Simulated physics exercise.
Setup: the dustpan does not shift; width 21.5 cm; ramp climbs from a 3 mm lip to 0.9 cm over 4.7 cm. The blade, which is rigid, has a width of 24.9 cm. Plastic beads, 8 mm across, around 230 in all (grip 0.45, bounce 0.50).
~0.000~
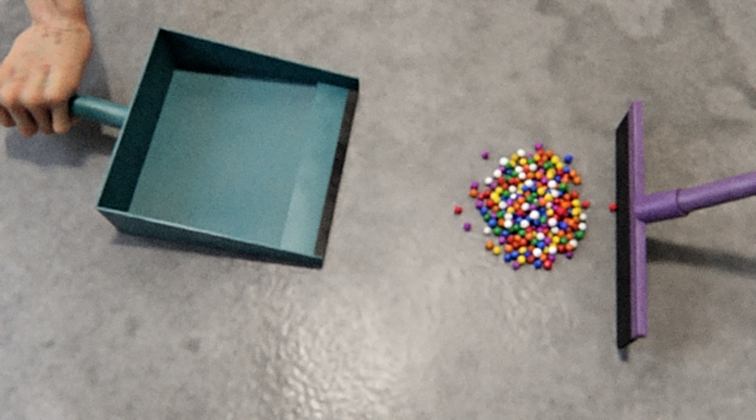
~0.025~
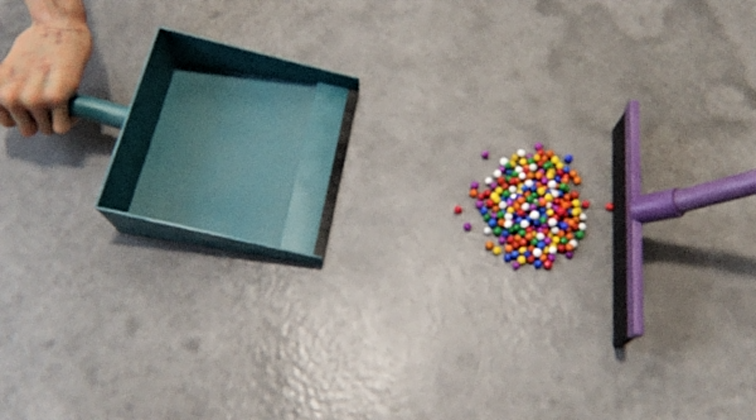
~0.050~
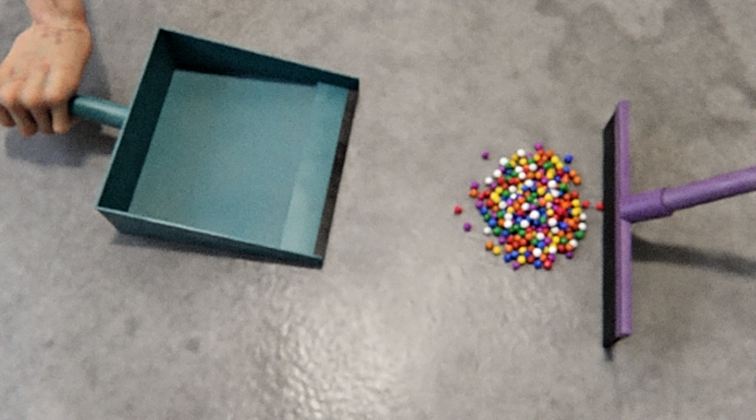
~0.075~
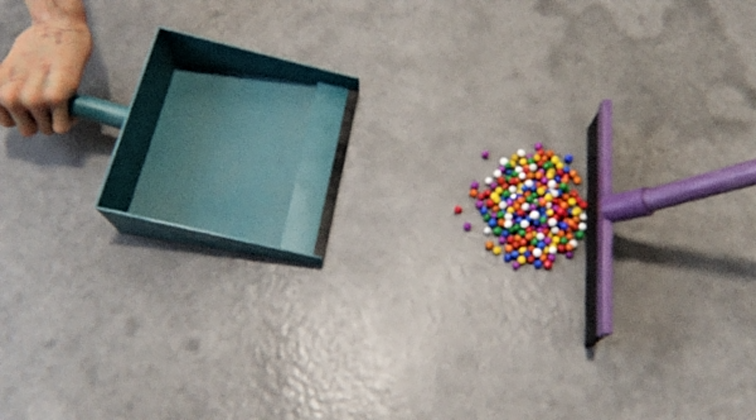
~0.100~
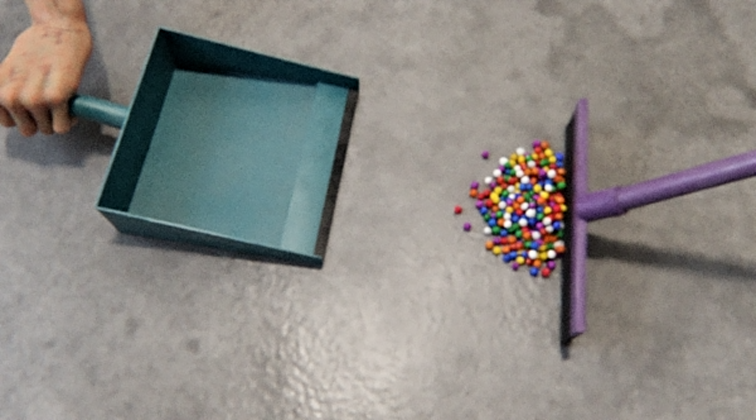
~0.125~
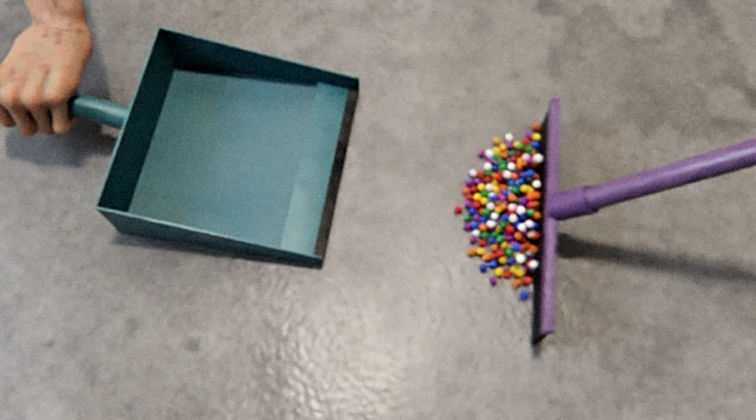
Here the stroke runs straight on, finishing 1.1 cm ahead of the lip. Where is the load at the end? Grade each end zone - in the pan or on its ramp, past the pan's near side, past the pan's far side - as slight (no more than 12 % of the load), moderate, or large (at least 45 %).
Pan - large. Near side - moderate. Far side - slight.
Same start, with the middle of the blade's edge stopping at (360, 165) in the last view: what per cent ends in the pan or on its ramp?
That would come to near 60 percent.
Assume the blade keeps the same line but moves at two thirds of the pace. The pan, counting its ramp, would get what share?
It would be around 55 per cent.
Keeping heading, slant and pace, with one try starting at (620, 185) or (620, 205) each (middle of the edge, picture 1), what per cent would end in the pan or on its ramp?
Roughly 55 % and 55 %.
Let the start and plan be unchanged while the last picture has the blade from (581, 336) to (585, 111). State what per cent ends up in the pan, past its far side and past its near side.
Pan: 50, far side: 5, near side: 20.
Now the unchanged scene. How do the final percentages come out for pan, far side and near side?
The pan ends at 55 per cent, the near side at 20 per cent and the far side at 5 per cent.
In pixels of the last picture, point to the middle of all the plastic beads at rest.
Est. centre at rest: (228, 191) px.
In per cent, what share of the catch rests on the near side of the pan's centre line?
Around 70 percent.
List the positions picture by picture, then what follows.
Blade from (638, 333) to (634, 109), moved 0.0 cm, 0 of the pieces shifted so far; middle of the pieces at (536, 205); pan at (228, 155), in the first picture.
Blade from (635, 333) to (631, 109), moved 0.4 cm, 0 of the pieces shifted so far; middle of the pieces at (536, 205), in the second picture.
Blade from (623, 333) to (621, 109), moved 1.4 cm, 1 of the pieces shifted so far; middle of the pieces at (536, 205), in the third picture.
Blade from (604, 332) to (604, 108), moved 3.2 cm, 3 of the pieces shifted so far; middle of the pieces at (536, 205), in the fourth picture.
Blade from (577, 331) to (581, 107), moved 5.7 cm, 140 of the pieces shifted so far; middle of the pieces at (531, 207), in the fifth picture.
Blade from (546, 330) to (554, 106), moved 8.5 cm, 227 of the pieces shifted so far; middle of the pieces at (512, 208); pan at (228, 155). The blade's pace is about 1.14 m/s, heading 7 degrees towards the viewer's side, in the sixth picture.
Then, at 0.23 s, middle of the blade 10 cm from the lip; 0 % over the lip, far side 5 %, near side 10 %.
After 0.30 s, middle of the blade 3 cm from the lip; 10 % over the lip, far side 5 %, near side 15 %.
Then, at 0.50 s, middle of the blade 2 cm from the lip; 65 % over the lip, far side 5 %, near side 20 %.
At rest (1.8 s), pan 55 %, near side 20 %, far side 5 %, in front of the lip or behind the blade 20 %.
